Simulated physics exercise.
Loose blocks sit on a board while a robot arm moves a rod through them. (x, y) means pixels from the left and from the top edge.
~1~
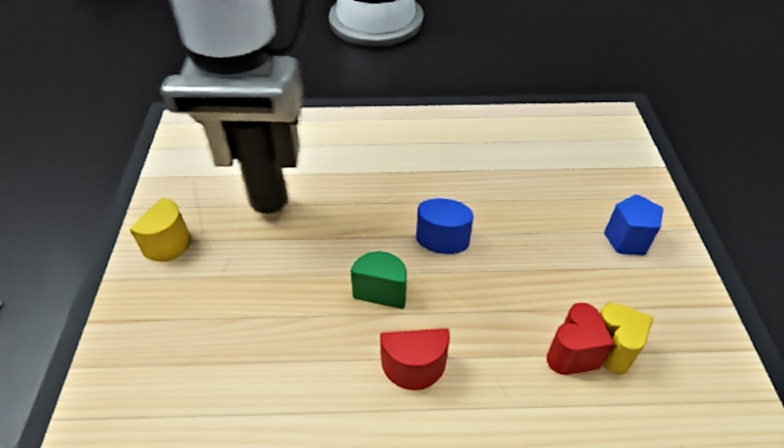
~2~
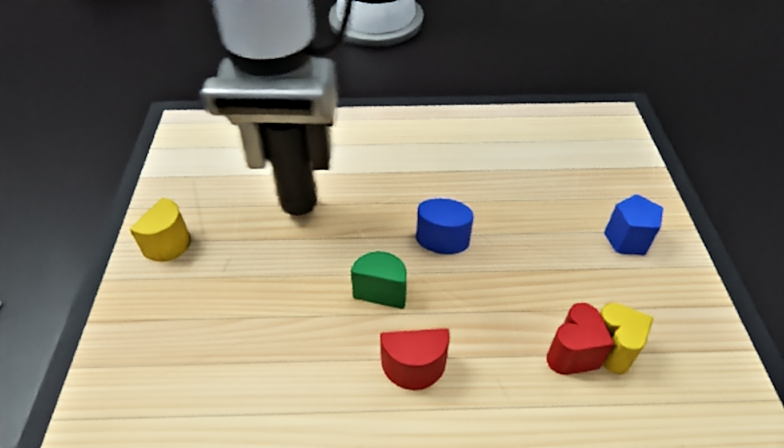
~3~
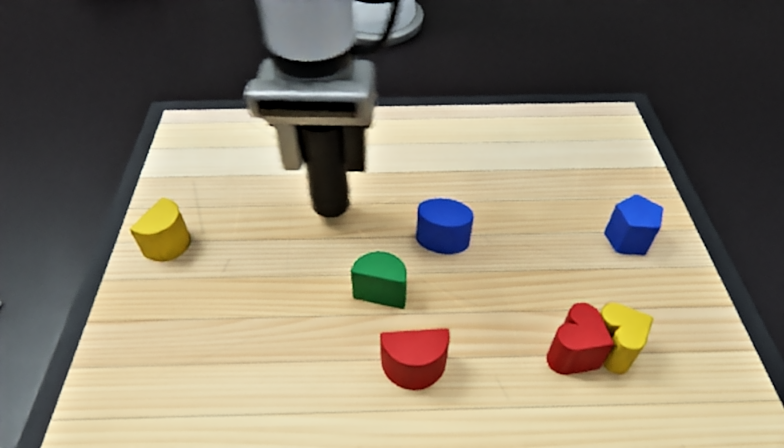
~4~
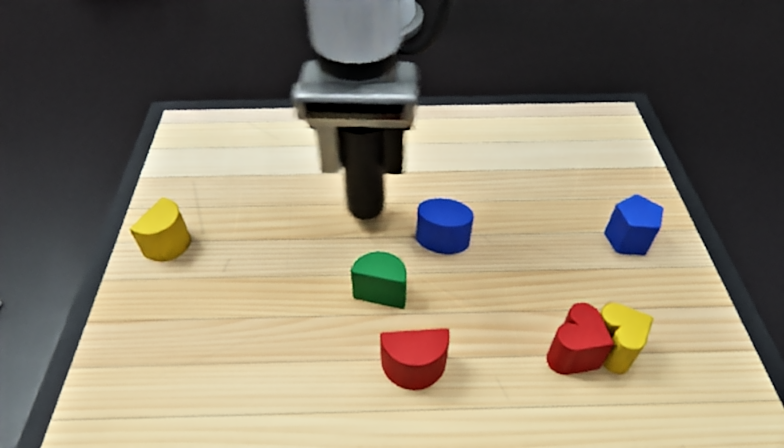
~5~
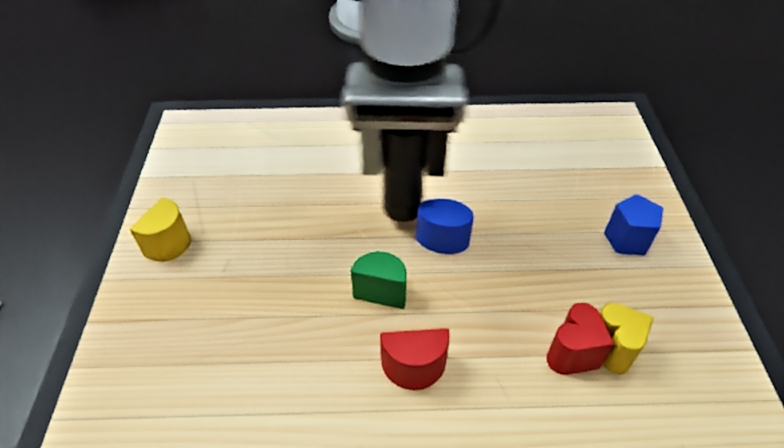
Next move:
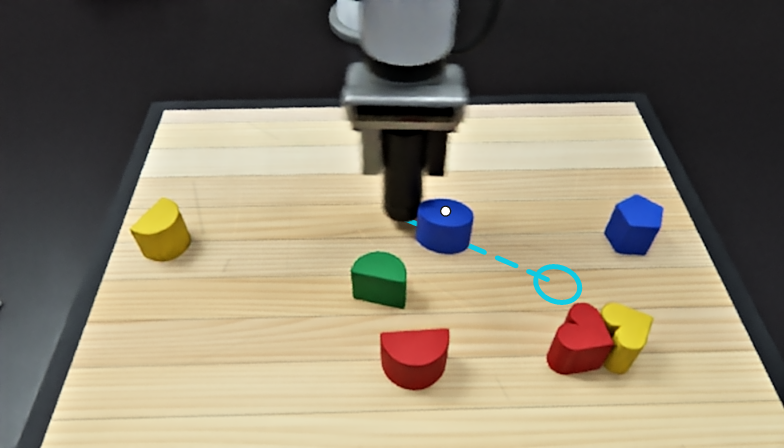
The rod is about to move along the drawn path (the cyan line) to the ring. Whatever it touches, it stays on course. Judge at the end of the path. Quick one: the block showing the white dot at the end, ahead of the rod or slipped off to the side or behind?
Ahead of the rod.
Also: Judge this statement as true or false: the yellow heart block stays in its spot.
The statement is true.
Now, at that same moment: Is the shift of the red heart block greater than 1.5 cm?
Answer: No.
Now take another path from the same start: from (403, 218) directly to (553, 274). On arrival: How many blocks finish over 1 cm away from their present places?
It's going to be one.
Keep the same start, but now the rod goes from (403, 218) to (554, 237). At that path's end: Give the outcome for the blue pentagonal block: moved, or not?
When the path is over, the blue pentagonal block is still on its spot.
The line goes straight from (403, 218) to (558, 284); the dot is on the blue oval block.
What follows on the original path. One third of the way, rod at (454, 229); blue oval block at (498, 233).
Two thirds of the way, rod at (507, 252); blue oval block at (556, 258).
At the end, rod at (561, 275); blue oval block at (616, 284); red heart block unmoved; yellow heart block unmoved.
